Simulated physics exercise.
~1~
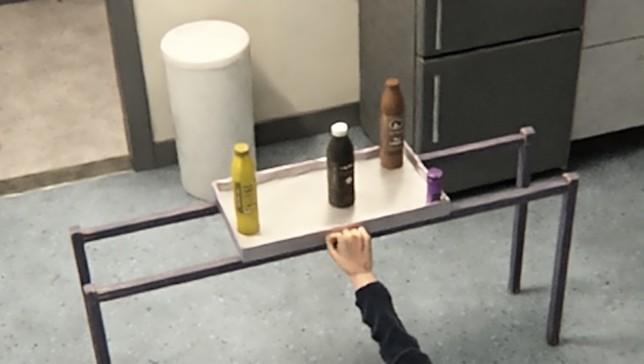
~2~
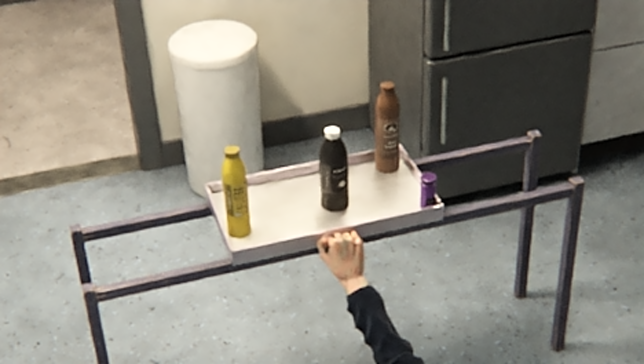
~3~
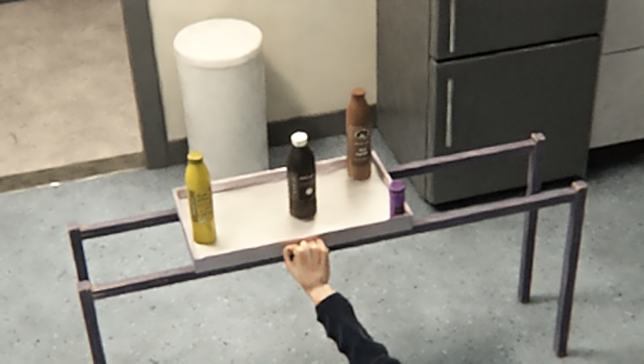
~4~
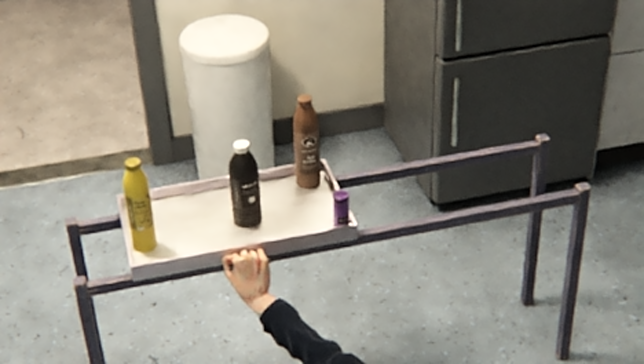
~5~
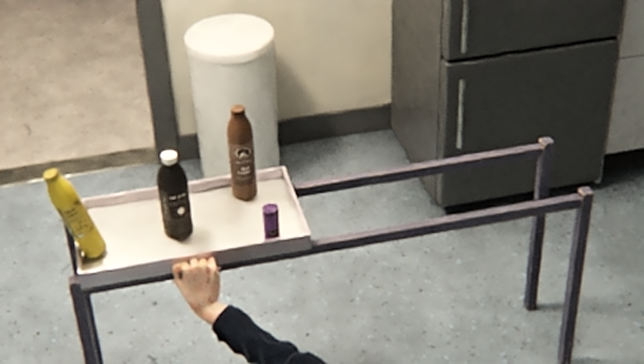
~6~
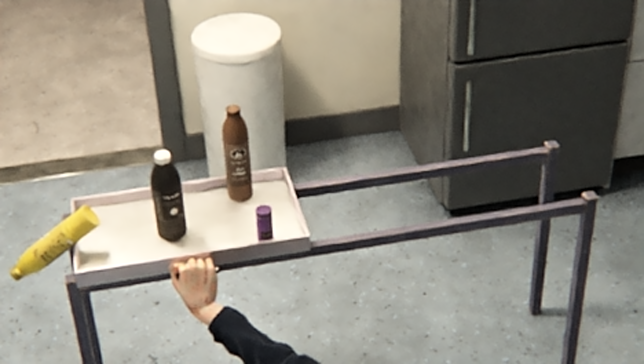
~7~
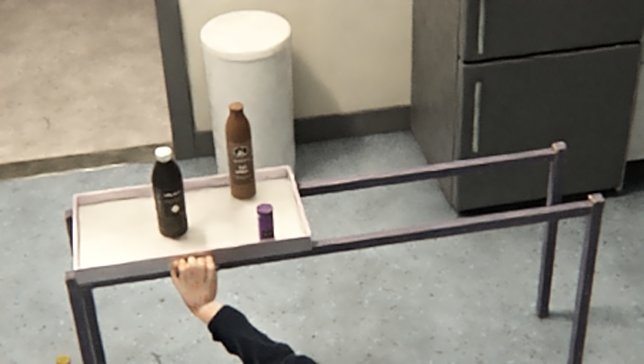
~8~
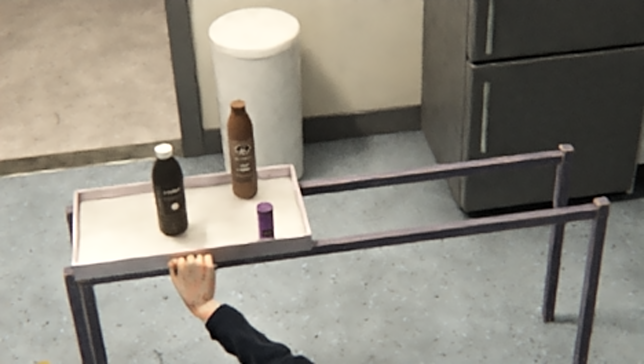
In a room, a hand slides a tray left and the yellow bottle topples off.
